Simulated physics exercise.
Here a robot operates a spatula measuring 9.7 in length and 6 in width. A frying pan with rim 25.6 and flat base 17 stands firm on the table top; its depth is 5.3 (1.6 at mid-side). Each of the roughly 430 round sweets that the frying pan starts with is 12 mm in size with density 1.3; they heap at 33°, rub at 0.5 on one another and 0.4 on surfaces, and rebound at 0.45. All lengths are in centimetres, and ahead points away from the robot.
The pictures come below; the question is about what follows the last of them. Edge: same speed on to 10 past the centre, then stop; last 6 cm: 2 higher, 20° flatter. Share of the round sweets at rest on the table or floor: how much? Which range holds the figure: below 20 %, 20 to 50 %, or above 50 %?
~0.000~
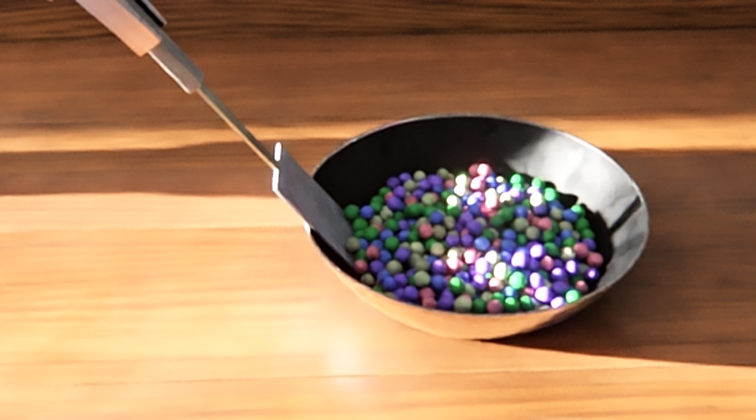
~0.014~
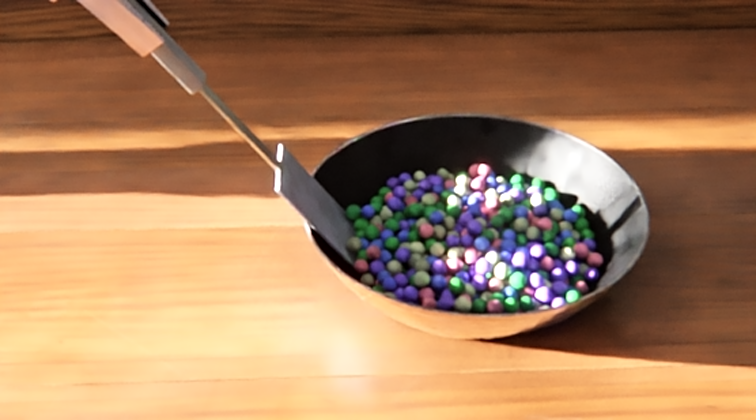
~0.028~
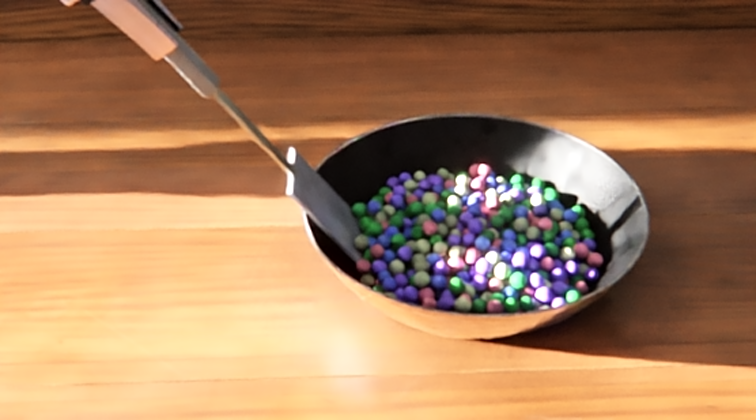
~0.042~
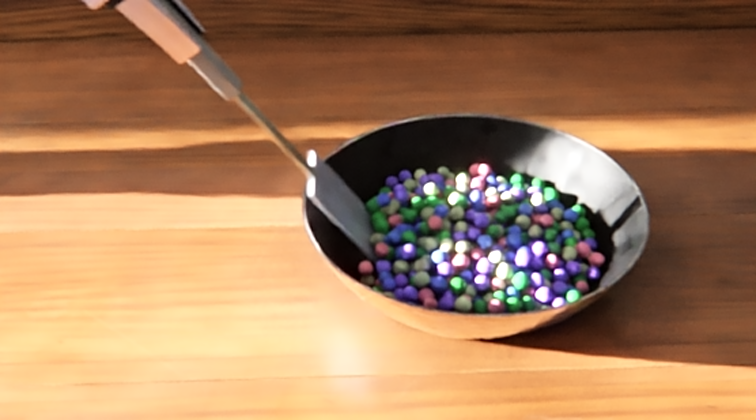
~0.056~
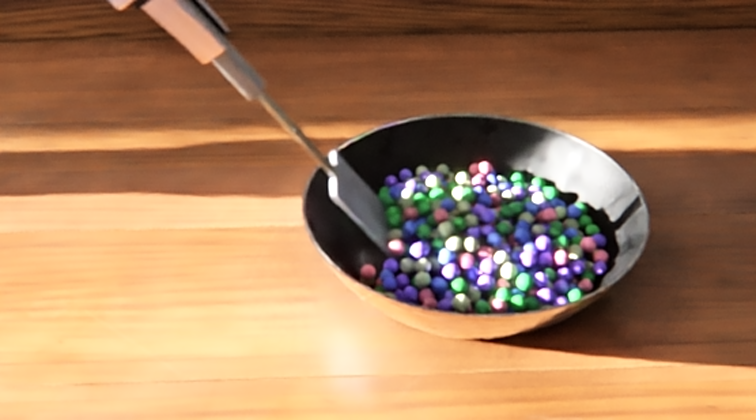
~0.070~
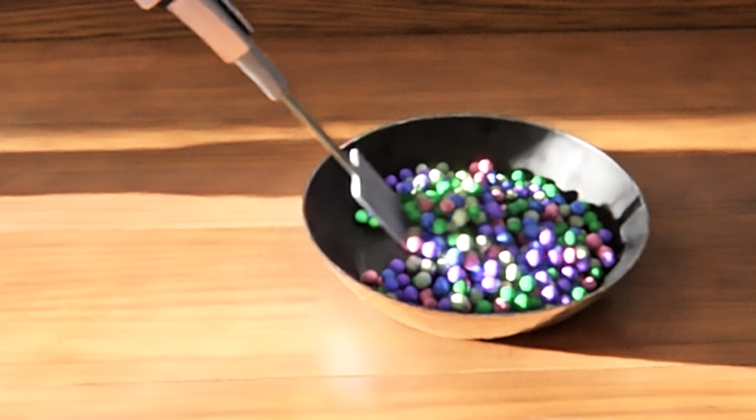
The figure lies within 20 to 50 %.
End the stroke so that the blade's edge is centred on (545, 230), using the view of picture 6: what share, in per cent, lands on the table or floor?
5 %, roughly.
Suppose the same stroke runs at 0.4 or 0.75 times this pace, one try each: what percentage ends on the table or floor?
Around 10 per cent and around 20 per cent.
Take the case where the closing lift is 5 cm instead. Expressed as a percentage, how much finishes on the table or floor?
25 per cent.
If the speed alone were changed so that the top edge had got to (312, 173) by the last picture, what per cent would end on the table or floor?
Estimate: Close to 10 %.
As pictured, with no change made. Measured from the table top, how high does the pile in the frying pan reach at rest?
Some 4.5 cm.
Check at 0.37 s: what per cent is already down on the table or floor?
Around 5 %.
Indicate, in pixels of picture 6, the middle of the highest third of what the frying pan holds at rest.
Roughly (535, 256).
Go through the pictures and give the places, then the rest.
In the first picture, spatula top edge at (277, 166), sloping 54°; upper third of the load around (474, 236), from x 350 to 595, top at y 170; 431 in the frying pan.
In the second picture, spatula top edge at (279, 167), sloping 54°; upper third of the load around (474, 236), from x 355 to 595, top at y 170.
In the third picture, spatula top edge at (291, 170), sloping 54°; upper third of the load around (464, 233), from x 360 to 595, top at y 170.
In the fourth picture, spatula top edge at (311, 172), sloping 54°; upper third of the load around (459, 232), from x 360 to 595, top at y 170.
In the fifth picture, spatula top edge at (333, 172), sloping 54°; upper third of the load around (466, 229), from x 360 to 600, top at y 170.
In the sixth picture, spatula top edge at (355, 172), sloping 54°; upper third of the load around (471, 228), from x 360 to 610, top at y 165; 431 in the frying pan.
After 0.11 s, sloping 54°, highest piece 8 above the table; 431 in the frying pan.
After 0.15 s, sloping 49°, highest piece 8 above the table; 431 in the frying pan.
After 0.37 s, sloping 34°, highest piece 23 above the table; 309 in the frying pan, 26 on the table or floor, 96 on the blade or in flight.
After 1.42 s, sloping 34°, highest piece 4 above the table; 309 in the frying pan, 122 on the table or floor.
At rest, 309 in the frying pan, 122 on the table or floor. That is 28 % on the table or floor.
